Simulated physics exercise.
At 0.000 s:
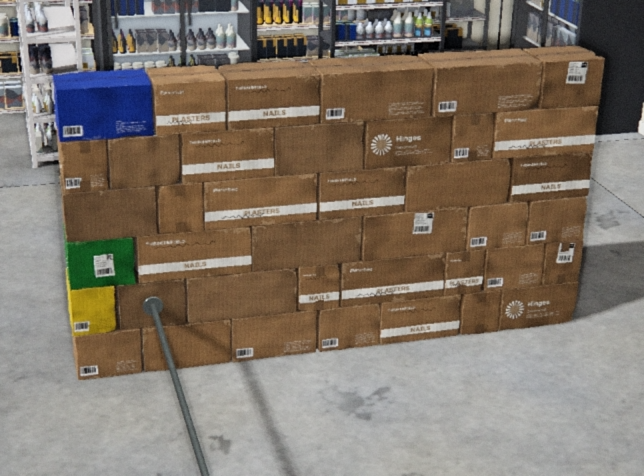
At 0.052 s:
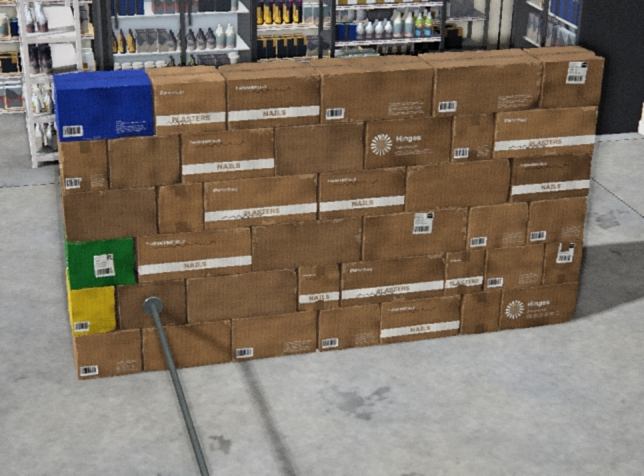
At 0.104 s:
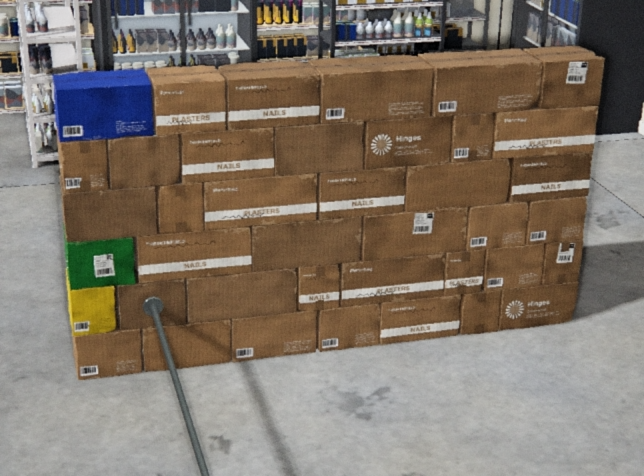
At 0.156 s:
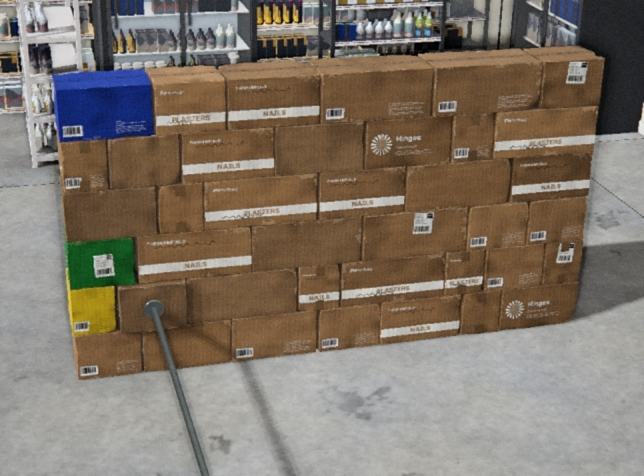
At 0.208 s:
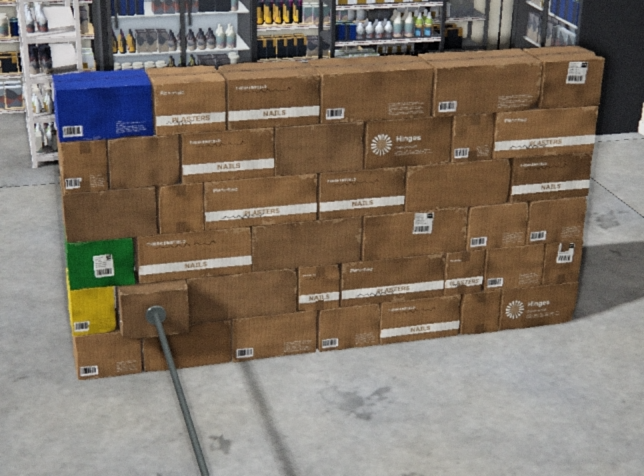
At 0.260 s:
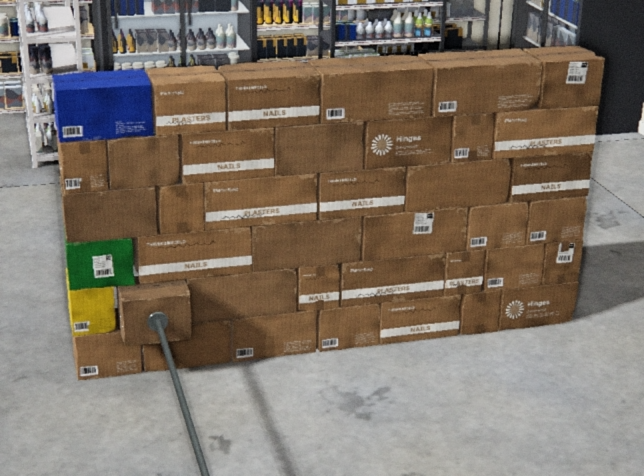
The clip shows a wall of brown cartons with blue, green and yellow ones at its left side, standing on a concrete floor, as a thin rod slowly draws one brown carton partway out from the lower left.
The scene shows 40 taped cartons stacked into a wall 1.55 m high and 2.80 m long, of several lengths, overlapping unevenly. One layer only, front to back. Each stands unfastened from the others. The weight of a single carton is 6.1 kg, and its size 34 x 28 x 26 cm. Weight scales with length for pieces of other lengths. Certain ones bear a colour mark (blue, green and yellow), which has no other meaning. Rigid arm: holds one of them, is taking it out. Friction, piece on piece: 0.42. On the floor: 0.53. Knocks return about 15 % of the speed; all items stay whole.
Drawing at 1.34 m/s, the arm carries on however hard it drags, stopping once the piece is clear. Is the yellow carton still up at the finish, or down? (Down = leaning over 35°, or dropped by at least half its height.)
Still up.
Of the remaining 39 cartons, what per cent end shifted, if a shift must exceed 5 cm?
0 percent.
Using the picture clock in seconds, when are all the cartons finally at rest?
I'd say around 1.0 seconds.
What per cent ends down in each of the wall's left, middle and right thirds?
Per cent - left 0, middle 0, right 0.
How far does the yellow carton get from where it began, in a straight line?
Net straight-line distance: Approx. 0 cm.
After 0.32 s, none of the 39 other cartons down; yellow carton unmoved.
At rest (1.0 s), none of the 39 other cartons down; yellow carton unmoved; blue carton unmoved; green carton unmoved. As the last picture would show them, middles, yellow carton near (91, 300), blue carton near (103, 106).
